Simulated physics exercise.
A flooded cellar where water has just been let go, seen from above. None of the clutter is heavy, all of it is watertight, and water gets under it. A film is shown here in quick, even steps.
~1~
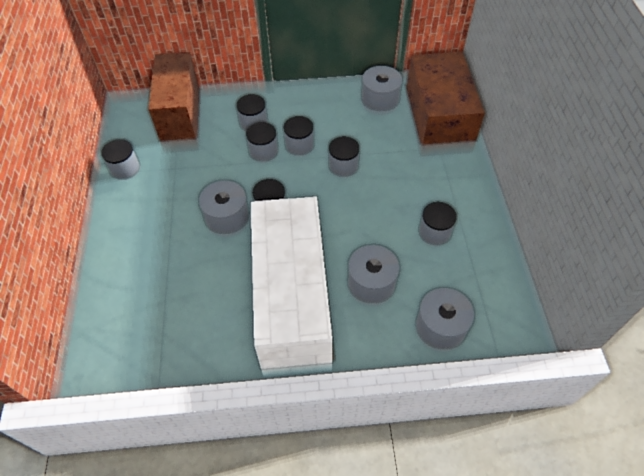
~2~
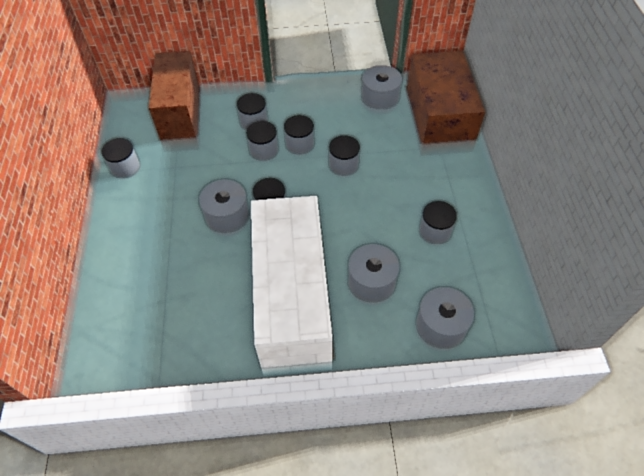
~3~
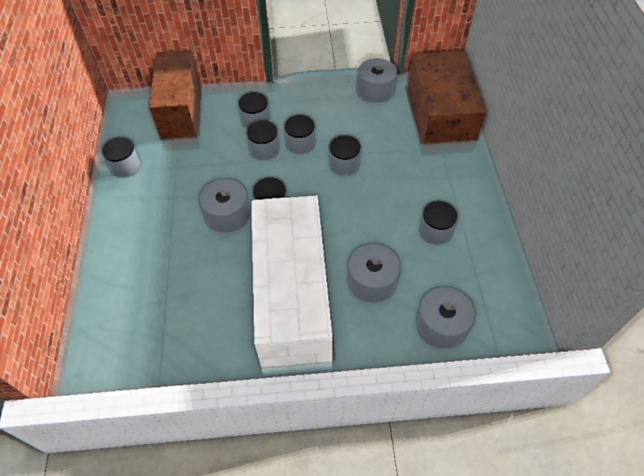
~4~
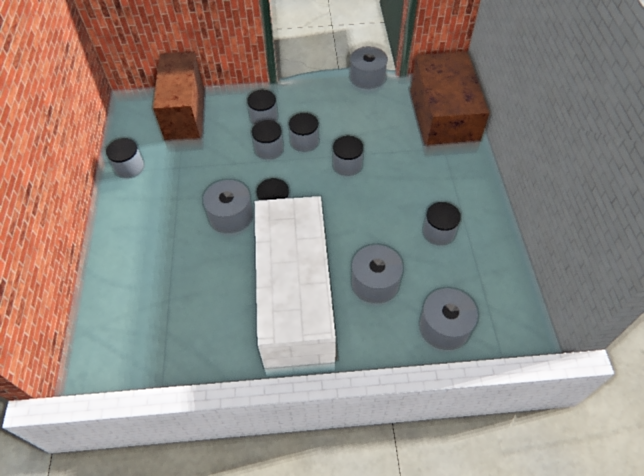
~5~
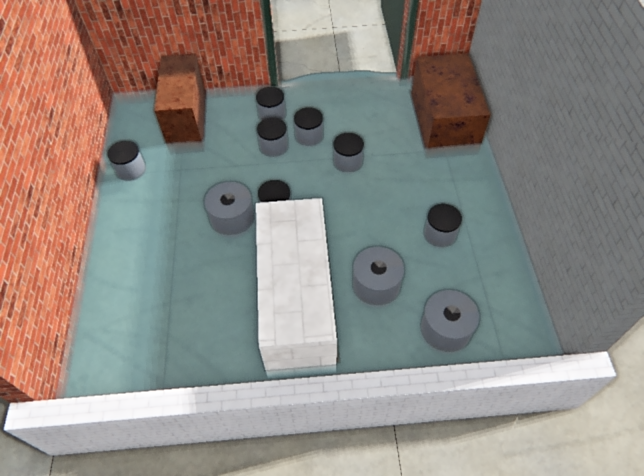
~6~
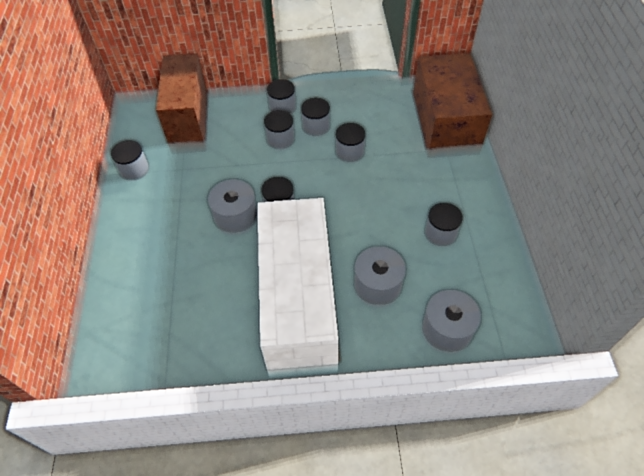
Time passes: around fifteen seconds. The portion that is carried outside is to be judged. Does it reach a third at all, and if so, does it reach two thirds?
The portion is in the top third.
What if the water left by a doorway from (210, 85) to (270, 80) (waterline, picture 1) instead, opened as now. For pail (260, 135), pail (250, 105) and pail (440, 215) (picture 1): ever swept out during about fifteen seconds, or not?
Escapes, escapes, remains.
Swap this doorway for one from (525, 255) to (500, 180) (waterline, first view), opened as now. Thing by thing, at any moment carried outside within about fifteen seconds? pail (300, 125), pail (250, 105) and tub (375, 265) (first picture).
Sequentially: Leaves the room, remains indoors, leaves the room.
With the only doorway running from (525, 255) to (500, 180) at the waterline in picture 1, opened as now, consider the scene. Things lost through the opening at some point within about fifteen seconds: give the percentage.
Near 70 percent.
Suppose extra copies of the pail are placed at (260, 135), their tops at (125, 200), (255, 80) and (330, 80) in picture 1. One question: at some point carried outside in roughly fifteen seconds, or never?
Taken in the given order, the three: Exits at some point, exits at some point and exits at some point.
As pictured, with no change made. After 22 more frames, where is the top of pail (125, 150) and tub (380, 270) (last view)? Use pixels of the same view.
Tops end up close to (305, 62) and (352, 172) respectively.
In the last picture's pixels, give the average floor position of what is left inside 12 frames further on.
Centre of the remaining clutter: Around (345, 186).
A moment on, 2 of 11 are out; 9 afloat.
Next, 5 of 11 are out; 6 afloat.
Later, 8 of 11 are out; 3 afloat.
In the end, 9 of 11 are out; 2 afloat.
